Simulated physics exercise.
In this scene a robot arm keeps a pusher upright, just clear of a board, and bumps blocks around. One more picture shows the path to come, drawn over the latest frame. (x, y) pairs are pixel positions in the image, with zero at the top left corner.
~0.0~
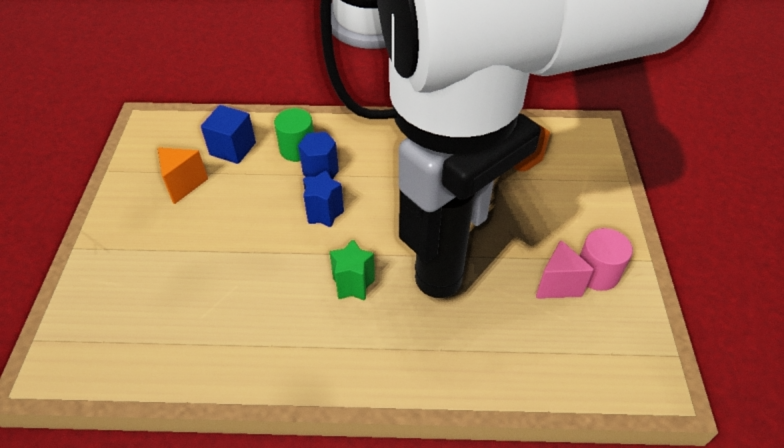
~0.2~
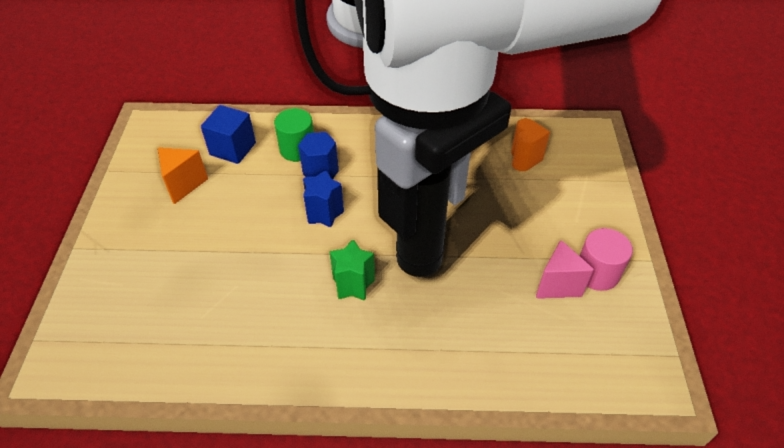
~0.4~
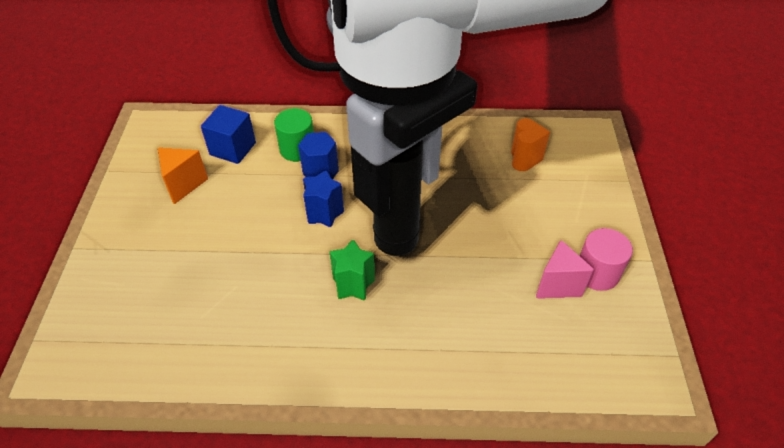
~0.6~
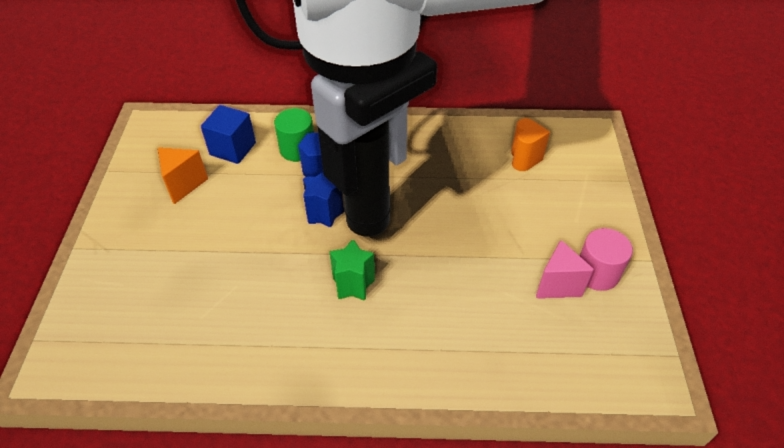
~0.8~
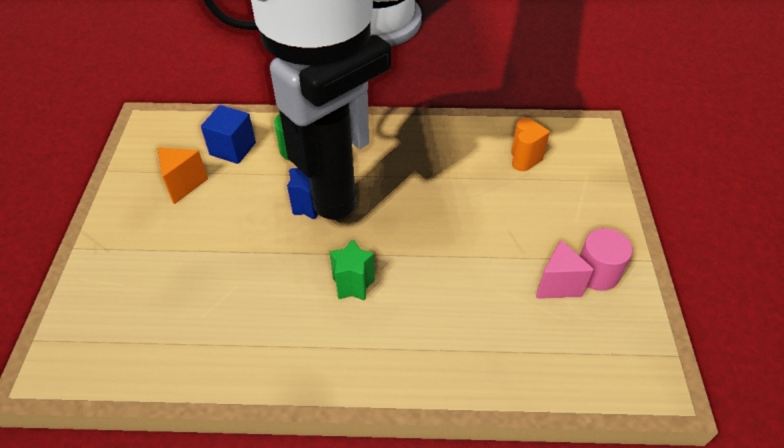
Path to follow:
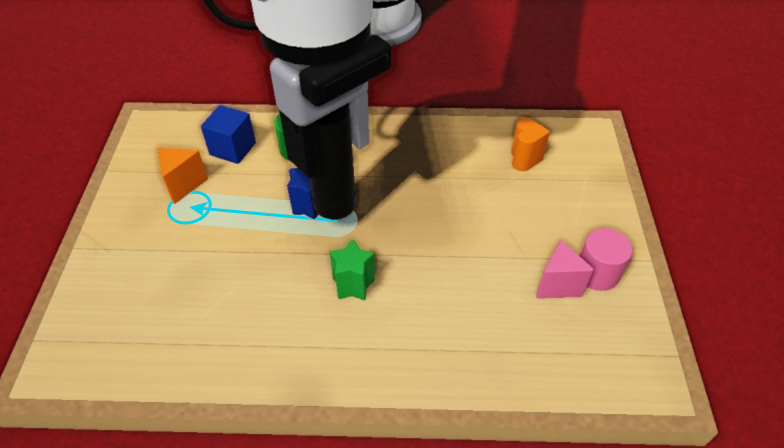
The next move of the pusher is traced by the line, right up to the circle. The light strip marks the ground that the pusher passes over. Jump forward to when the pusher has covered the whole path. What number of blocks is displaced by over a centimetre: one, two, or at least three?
I predict one.
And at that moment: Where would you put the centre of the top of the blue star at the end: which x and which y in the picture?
I'd guess (254, 159).
The line goes from (337, 221) to (189, 207).
One third of the way, pusher at (283, 200); blue star at (268, 164), turned 30° clockwise.
Two thirds of the way, pusher at (233, 196); blue star at (254, 159), turned 70° clockwise.
At the end, pusher at (183, 191); orange triangular piece at (170, 156), turned 15° clockwise; blue star at (254, 159), turned 70° clockwise; blue hexagon unmoved.
